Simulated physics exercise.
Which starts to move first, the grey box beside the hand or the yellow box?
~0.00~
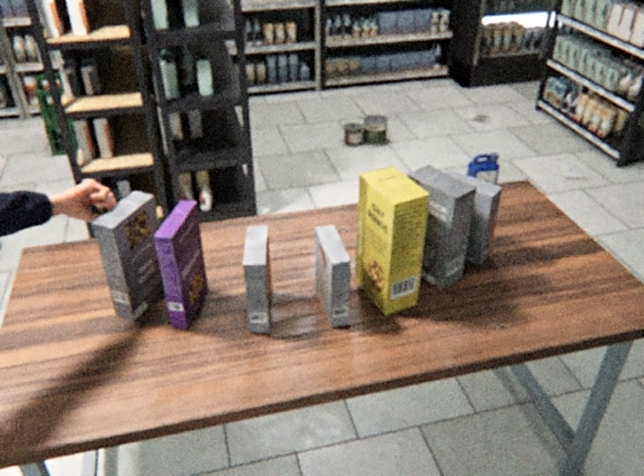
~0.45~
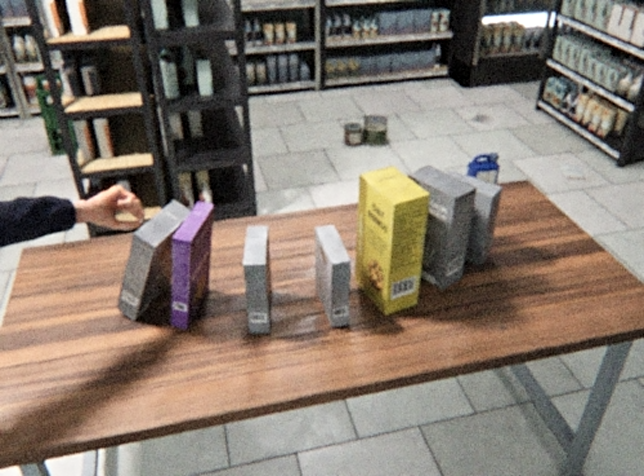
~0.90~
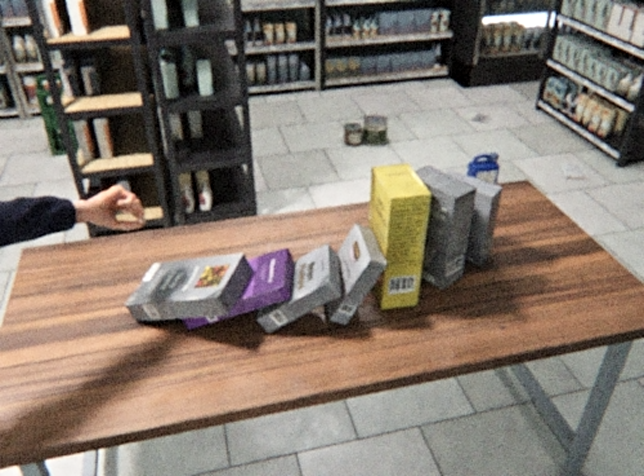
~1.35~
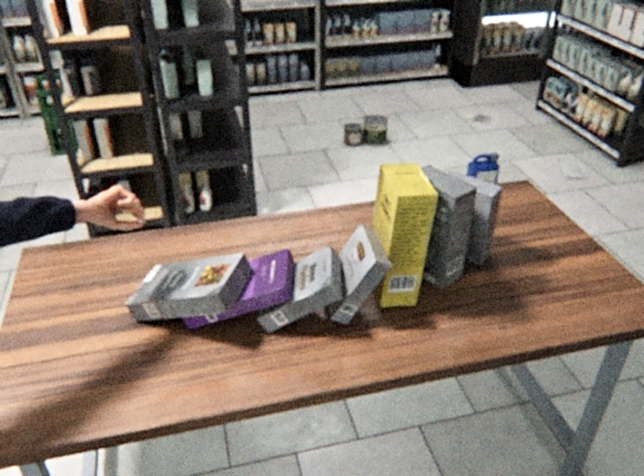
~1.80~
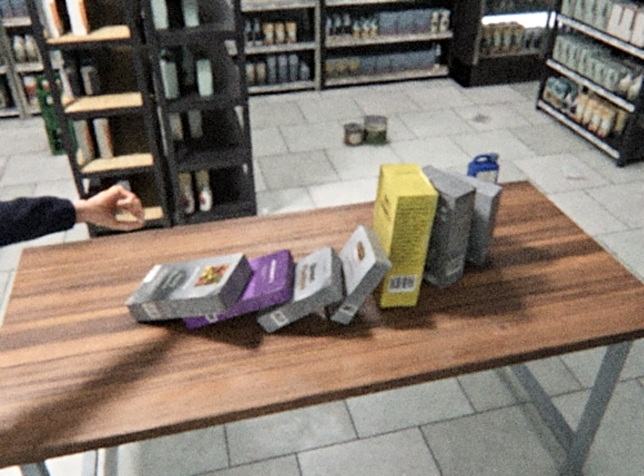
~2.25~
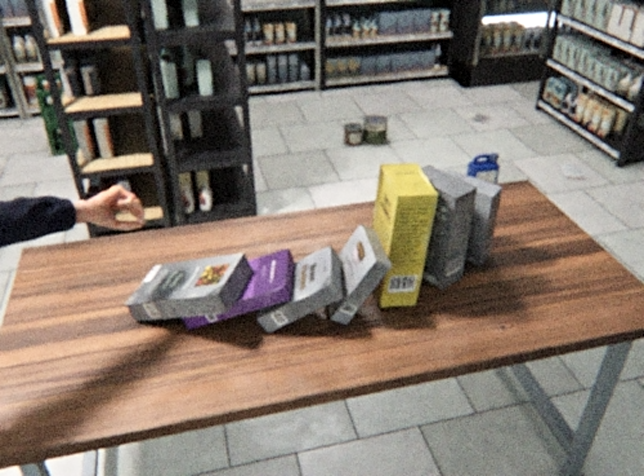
The grey box beside the hand moves first. The yellow box shifts only later, after the boxes before it have tipped towards it.
